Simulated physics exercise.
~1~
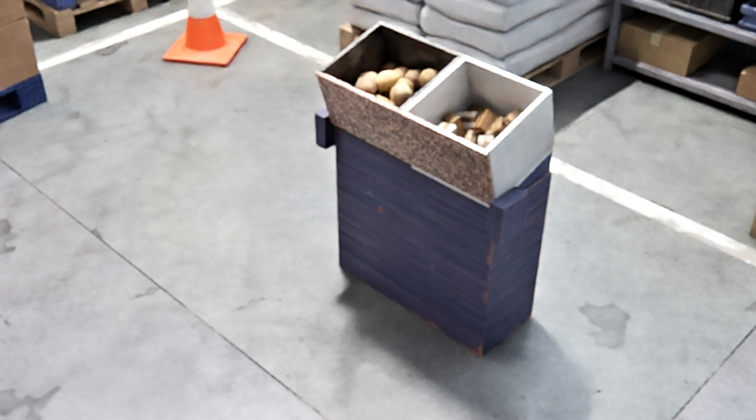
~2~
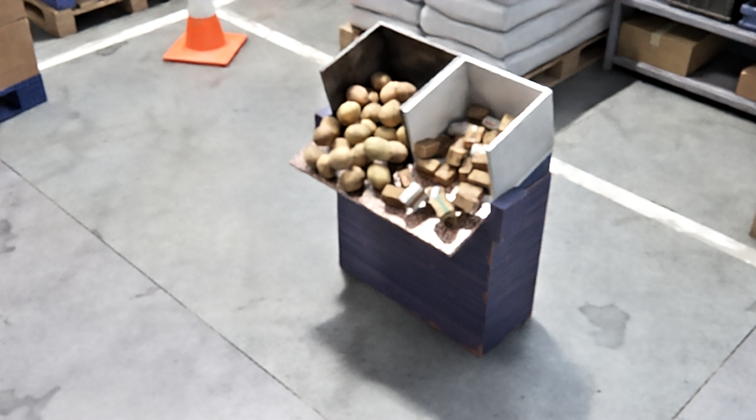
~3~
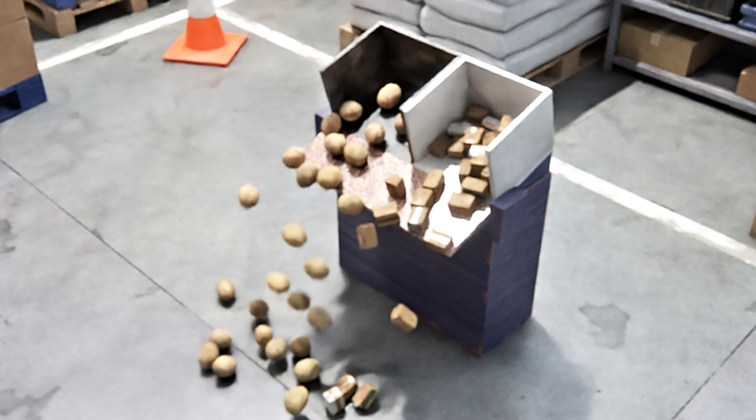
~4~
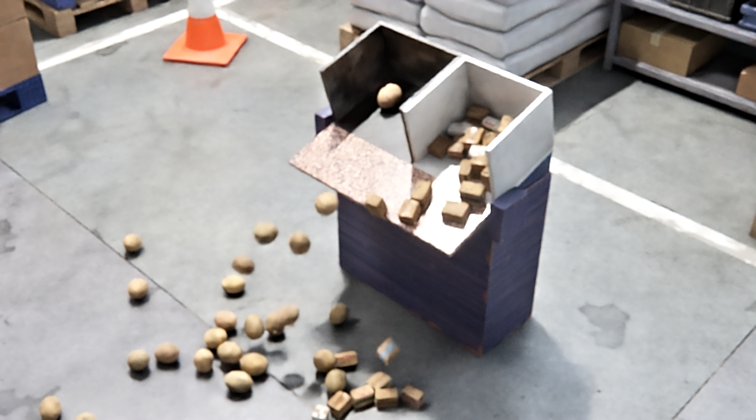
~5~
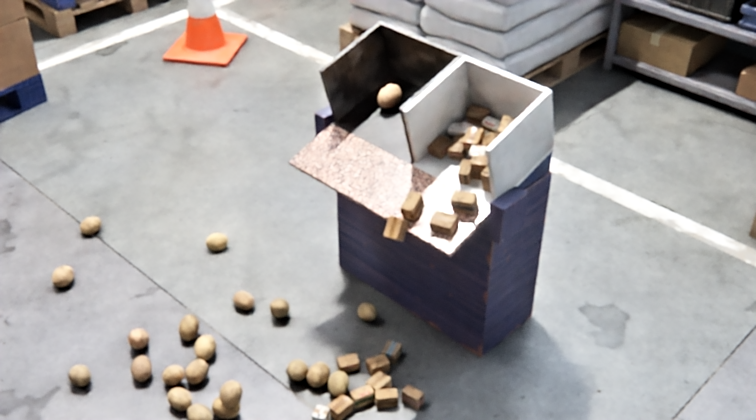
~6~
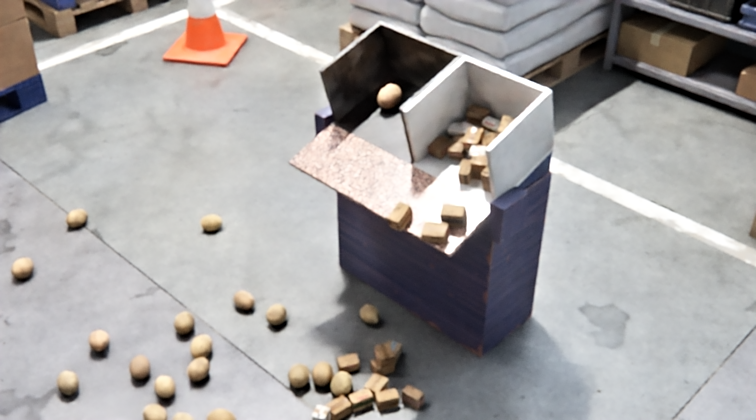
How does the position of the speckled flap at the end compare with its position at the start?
At the start the flap leans up against the front of the two bins and closes them. By the end it has swung down and lies on its side, sticking out in front of the open bins.
